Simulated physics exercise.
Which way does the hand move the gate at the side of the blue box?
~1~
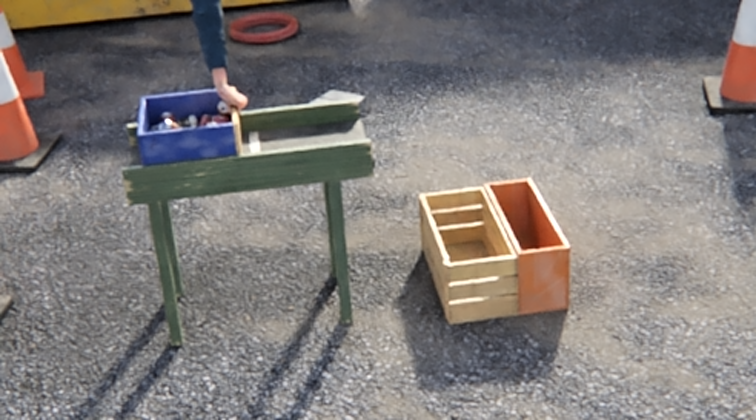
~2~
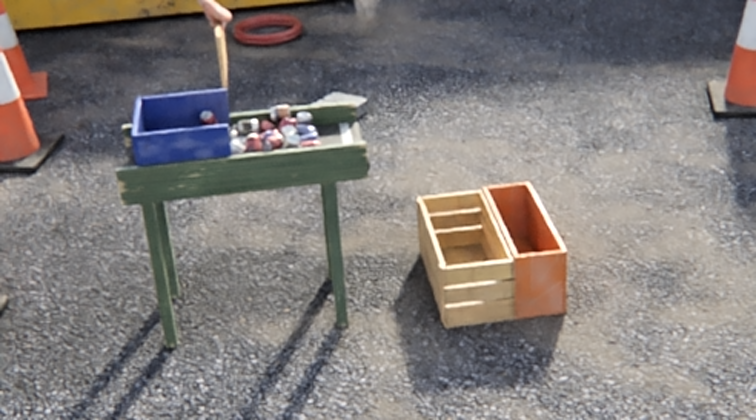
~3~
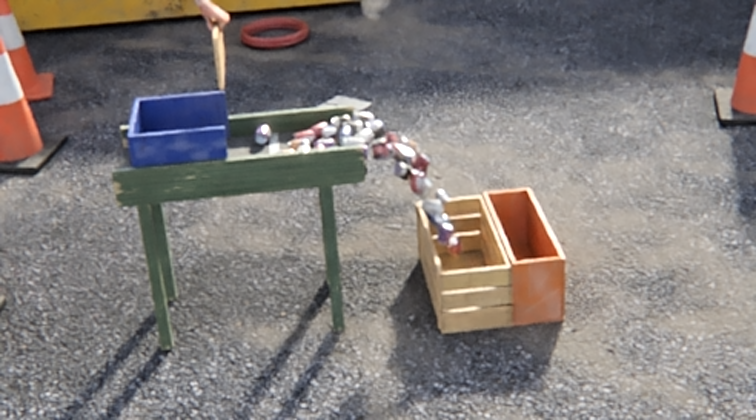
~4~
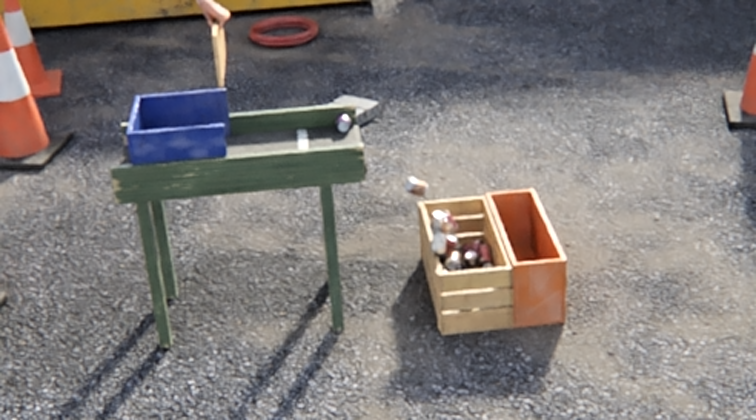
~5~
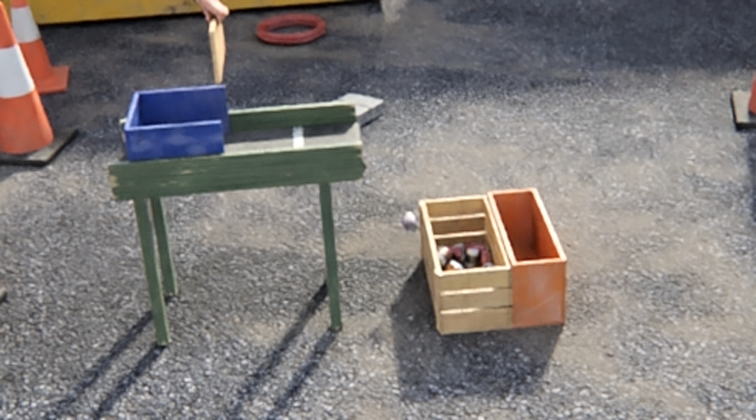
The hand moves the gate up, opening the side of the blue box so the small cans can travel out to the right.
Small cans riding right along a green stand after a hand lifts a gate, mostly dropping into a wooden bin, one outside.
